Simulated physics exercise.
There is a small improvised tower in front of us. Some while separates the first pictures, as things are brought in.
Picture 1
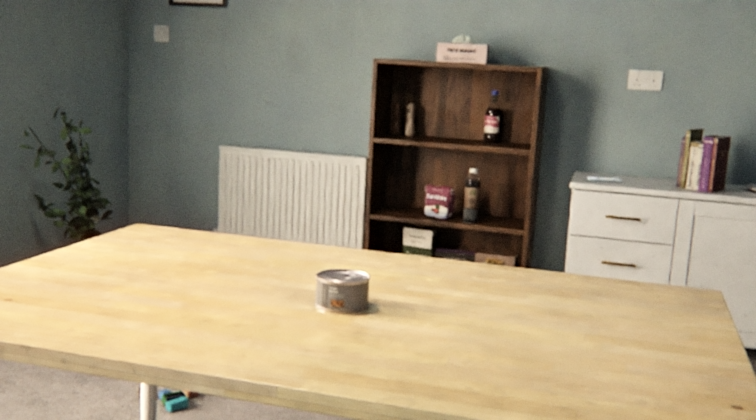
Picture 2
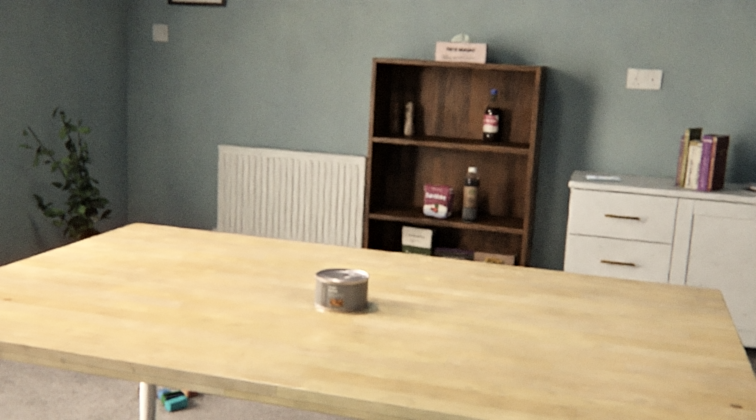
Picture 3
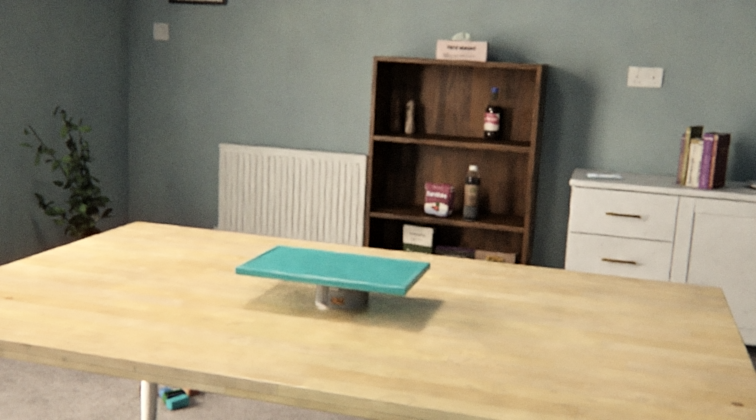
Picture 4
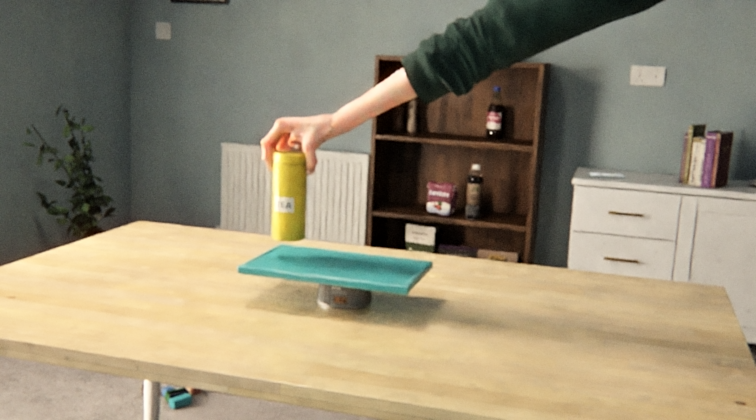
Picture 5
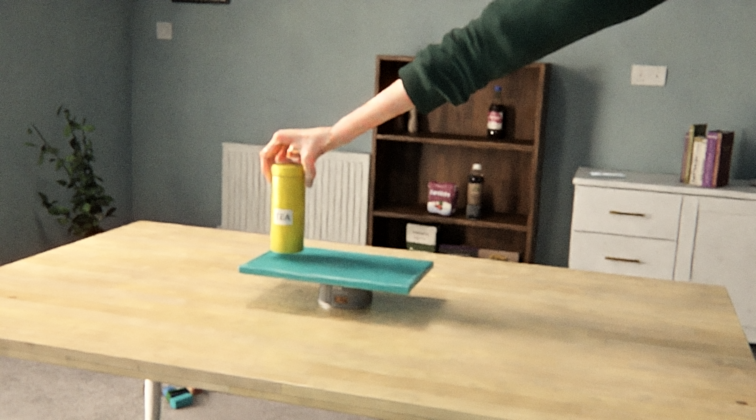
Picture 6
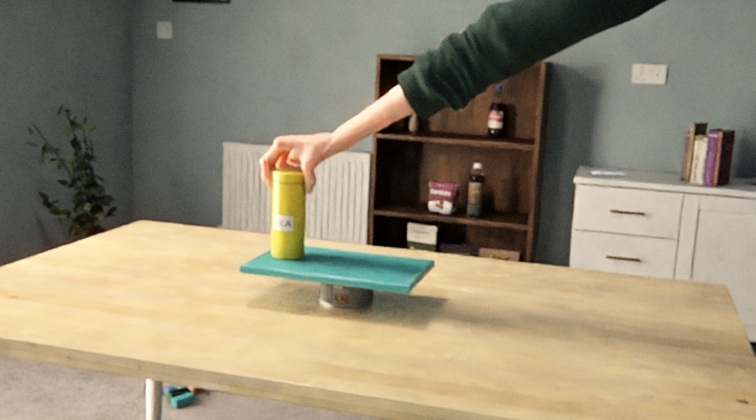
An arm in a dark green sleeve reaches in from the upper right over a pale wooden table, seen from slightly above in a blue-walled room. A small grey tub sits mid-table, with a radiator, dark bookcase and white cabinet behind. A teal board appears flat across the tub, then the hand lowers a yellow jar upright onto its left part, still gripping it.
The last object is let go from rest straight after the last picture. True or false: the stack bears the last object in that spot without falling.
False.
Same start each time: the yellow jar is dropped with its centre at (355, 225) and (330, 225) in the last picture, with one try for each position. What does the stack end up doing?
Try one: The stack remains standing; try two: The stack remains standing.
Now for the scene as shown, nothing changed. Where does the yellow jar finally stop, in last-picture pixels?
It ends near (203, 279).
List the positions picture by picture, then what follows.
In the first frame, the last thing is not in view yet; grey tub (342, 291).
In the second frame, the last thing is not in view yet; grey tub (342, 290).
In the third frame, the last thing is not in view yet.
In the fourth frame, coming down; yellow jar (290, 196).
In the fifth frame, coming down; yellow jar (289, 208).
In the sixth frame, in place under the hand; yellow jar (289, 214).
Then, 0.30 s later than the last frame, yellow jar now fallen; turquoise lid tilted by 21°.
Then, 0.50 s later than the last frame, turquoise lid tilted by 27°.
Then, 0.80 s later than the last frame, turquoise lid tilted by 9°.
Then, 1.40 s later than the last frame, nothing new.
When it is over, fallen, yellow jar; the other 2 as before. End places, in pixels of the last picture, yellow jar near (203, 279). The stack loses its balance.
